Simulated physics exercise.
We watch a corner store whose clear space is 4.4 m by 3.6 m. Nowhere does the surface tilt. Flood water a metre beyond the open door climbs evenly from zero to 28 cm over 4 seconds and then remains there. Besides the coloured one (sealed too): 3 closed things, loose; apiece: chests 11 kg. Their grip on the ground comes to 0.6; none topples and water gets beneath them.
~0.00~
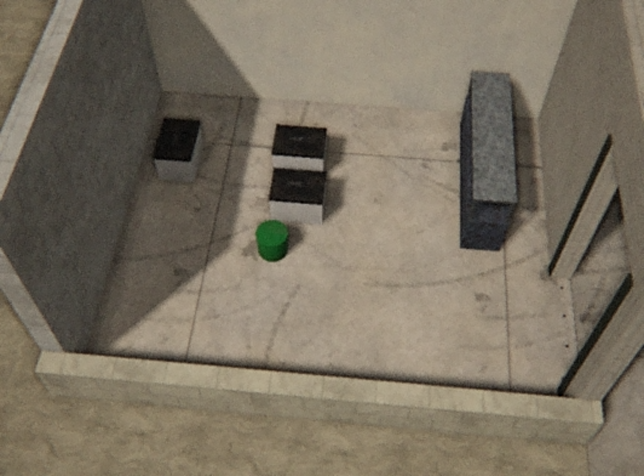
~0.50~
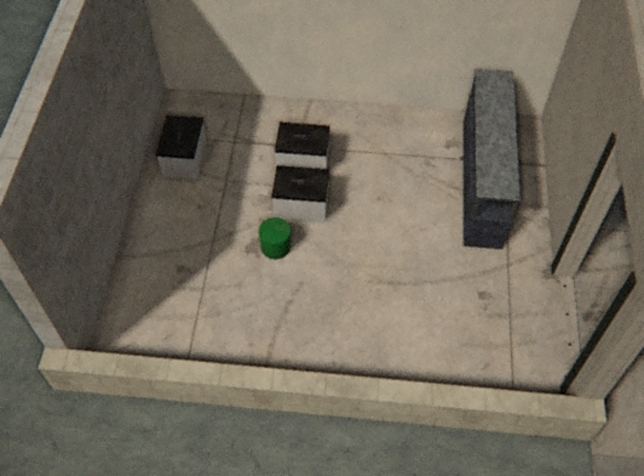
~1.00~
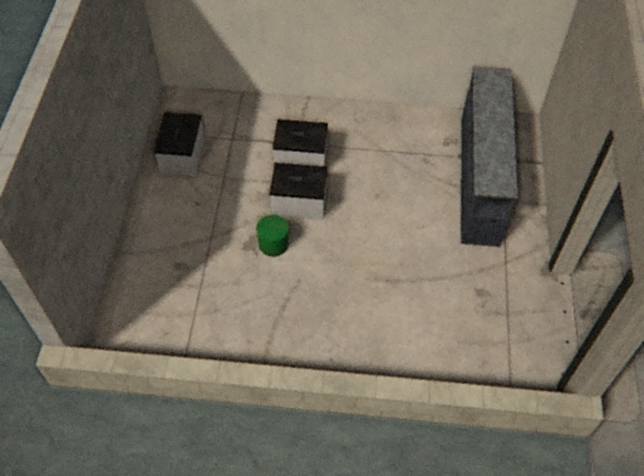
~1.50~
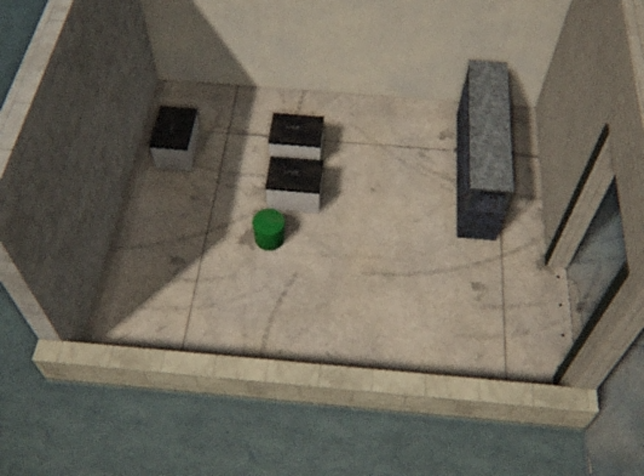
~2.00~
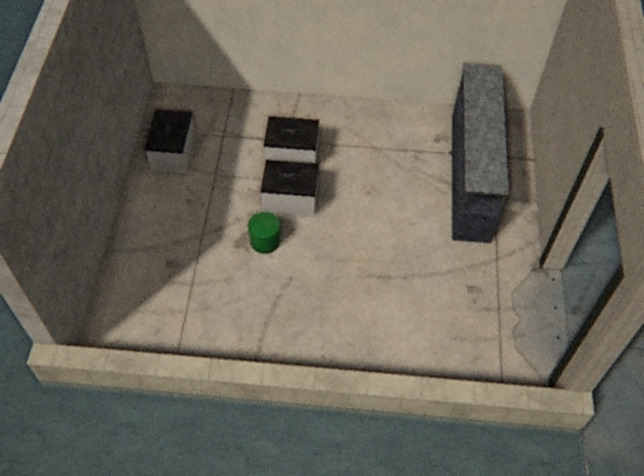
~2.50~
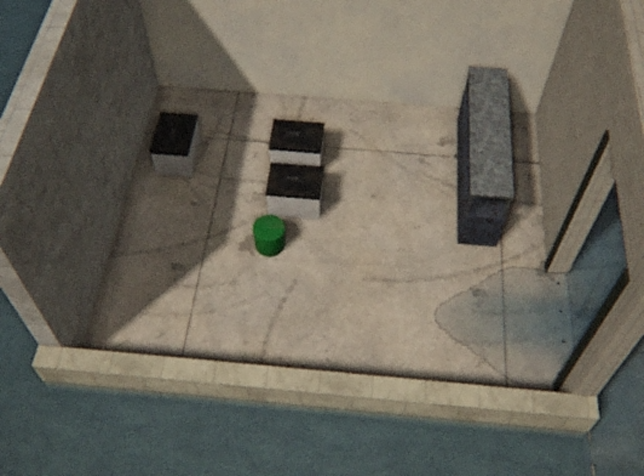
In a corner store with a bare floor, a green pail, three dark-topped boxes and a tall grey unit stay still while water covers the ground outside, then enters through the opening at right and spreads inward.
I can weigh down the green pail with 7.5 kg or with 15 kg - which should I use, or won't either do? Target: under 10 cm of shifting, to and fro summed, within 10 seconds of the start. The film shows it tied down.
Go with the heavier one.
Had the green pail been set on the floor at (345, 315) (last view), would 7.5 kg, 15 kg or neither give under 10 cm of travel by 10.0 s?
The answer: No weight will do.
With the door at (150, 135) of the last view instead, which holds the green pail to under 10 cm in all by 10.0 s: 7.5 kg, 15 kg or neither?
There just the heavier succeeds.
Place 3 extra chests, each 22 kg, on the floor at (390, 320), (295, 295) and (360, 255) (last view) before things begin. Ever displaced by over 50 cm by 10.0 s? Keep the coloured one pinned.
Note, in sequence: Exceeded, exceeded, exceeded.
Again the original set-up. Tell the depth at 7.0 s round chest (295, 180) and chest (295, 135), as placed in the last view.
6 and 4 cm.
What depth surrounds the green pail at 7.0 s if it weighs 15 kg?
About 6 cm.
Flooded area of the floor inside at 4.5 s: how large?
Somewhere around 7.5 m2, roughly.
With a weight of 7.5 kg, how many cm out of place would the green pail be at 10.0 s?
200 cm.
After 3.5 s the green pail would be 0 cm from its start with 7.5 kg and 0 cm from its start with 15 kg; 0 cm of water round it then.
After 4.5 s the green pail would be 0 cm from its start with 7.5 kg and 0 cm from its start with 15 kg; 5 cm of water round it then.
After 7.0 s the green pail would be 86 cm from its start with 7.5 kg and 0 cm from its start with 15 kg; 6 cm of water round it then.
After 10.0 s the green pail would be 178 cm from its start with 7.5 kg and 0 cm from its start with 15 kg; 12 cm of water round it then.
